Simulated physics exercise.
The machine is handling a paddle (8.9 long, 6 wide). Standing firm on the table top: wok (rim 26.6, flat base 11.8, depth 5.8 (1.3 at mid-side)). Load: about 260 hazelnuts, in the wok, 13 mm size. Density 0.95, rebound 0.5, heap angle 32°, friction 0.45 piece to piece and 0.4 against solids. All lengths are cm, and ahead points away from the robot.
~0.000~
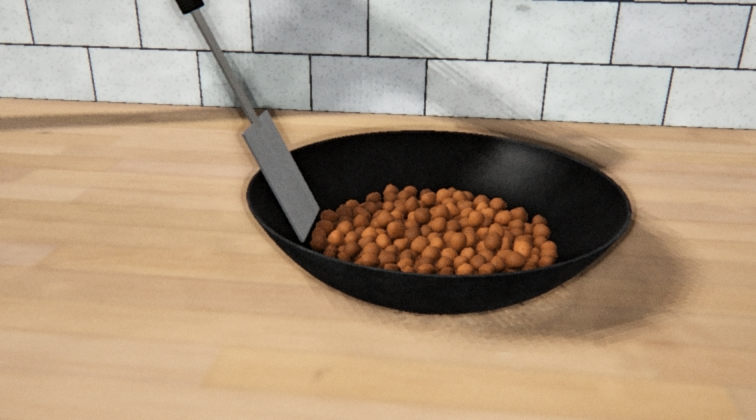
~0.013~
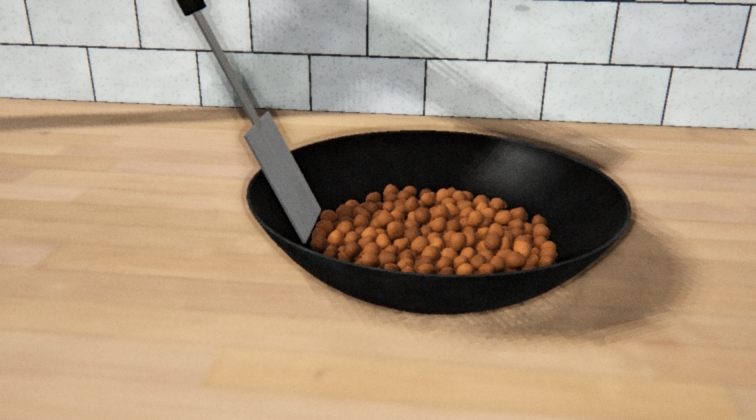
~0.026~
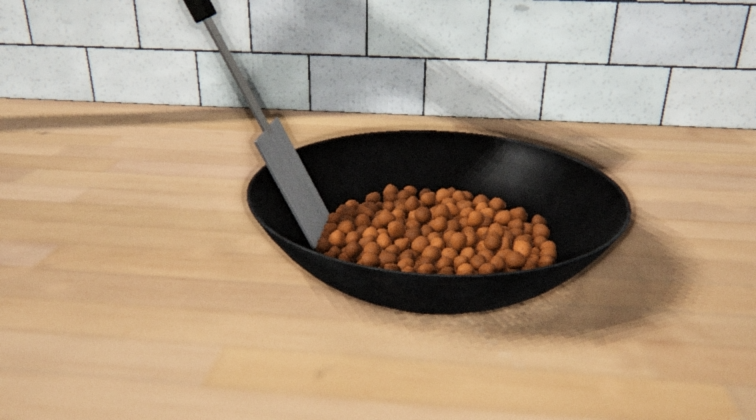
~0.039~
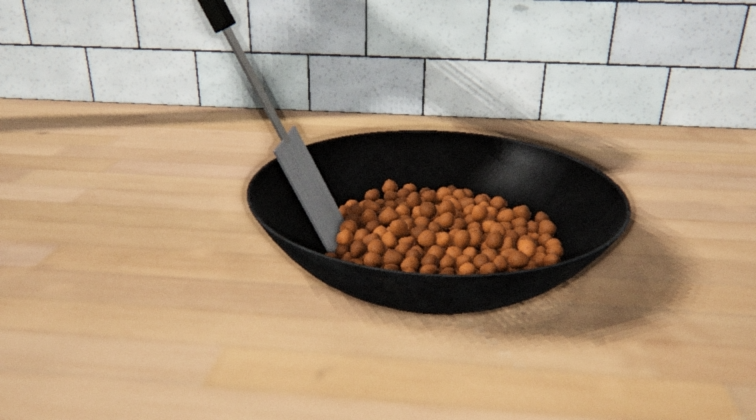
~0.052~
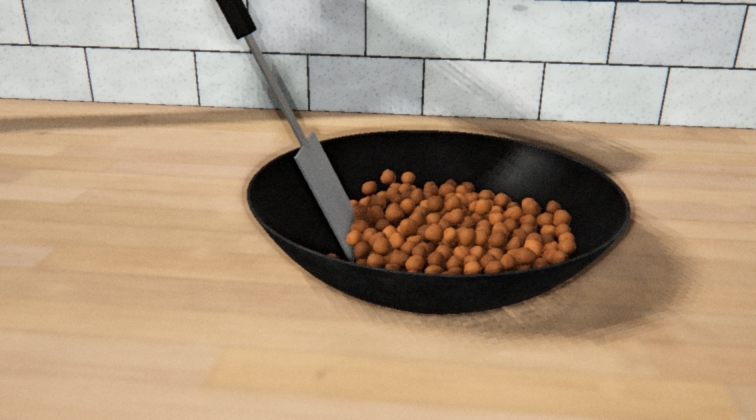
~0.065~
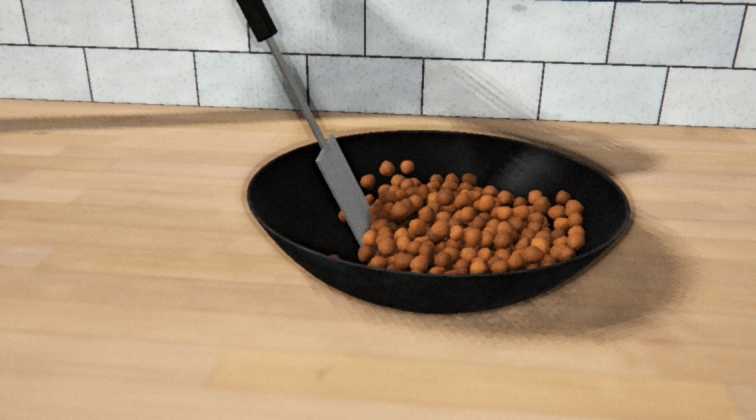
A metal paddle with a black handle rests almost still inside the left side of a black wok on a wooden counter, beside a heap of round brown hazelnuts. It then slides rightward, pushing into the heap, and the nuts shift and spread right while a few separate near the back.
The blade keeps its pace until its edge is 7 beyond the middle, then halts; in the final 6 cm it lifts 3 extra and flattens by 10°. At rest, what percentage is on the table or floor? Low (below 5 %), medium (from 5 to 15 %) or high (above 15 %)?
On the table or floor the share is medium, from 5 to 15 %.
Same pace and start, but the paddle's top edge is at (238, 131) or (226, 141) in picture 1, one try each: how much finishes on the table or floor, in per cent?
Some 10 and 5 per cent.
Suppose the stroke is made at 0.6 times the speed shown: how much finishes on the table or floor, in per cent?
About 0 per cent.
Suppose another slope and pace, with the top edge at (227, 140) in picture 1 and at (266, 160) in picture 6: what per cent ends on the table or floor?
About 0 per cent.
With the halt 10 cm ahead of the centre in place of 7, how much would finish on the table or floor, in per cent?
Then about 25 per cent.
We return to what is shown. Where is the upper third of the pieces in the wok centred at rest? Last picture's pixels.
Around (542, 227).
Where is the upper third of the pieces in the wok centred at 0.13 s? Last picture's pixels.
Around (510, 214).
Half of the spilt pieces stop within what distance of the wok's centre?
About 28 cm.
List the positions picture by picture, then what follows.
The paddle top edge at (255, 121), sloping 64°; upper third of the load around (433, 230), from x 320 to 550, top at y 195; 259 in the wok, in the first picture.
The paddle top edge at (257, 123), sloping 64°; upper third of the load around (432, 230), from x 320 to 550, top at y 195, in the second picture.
The paddle top edge at (266, 129), sloping 64°; upper third of the load around (428, 229), from x 325 to 550, top at y 195, in the third picture.
The paddle top edge at (284, 138), sloping 64°; upper third of the load around (429, 228), from x 330 to 555, top at y 190, in the fourth picture.
The paddle top edge at (304, 144), sloping 64°; upper third of the load around (433, 227), from x 330 to 565, top at y 180, in the fifth picture.
The paddle top edge at (324, 146), sloping 64°; upper third of the load around (439, 220), from x 330 to 575, top at y 165; 259 in the wok, in the sixth picture.
After 0.10 s, sloping 64°, highest piece 5 above the table; 259 in the wok.
After 0.13 s, sloping 61°, highest piece 6 above the table; 259 in the wok.
After 0.34 s, sloping 54°, highest piece 11 above the table; 239 in the wok, 8 on the table or floor, 12 on the blade or in flight.
After 1.39 s, sloping 54°, highest piece 6 above the table; 239 in the wok, 20 on the table or floor.
In the end, 239 in the wok, 20 on the table or floor. That is 8 % on the table or floor.
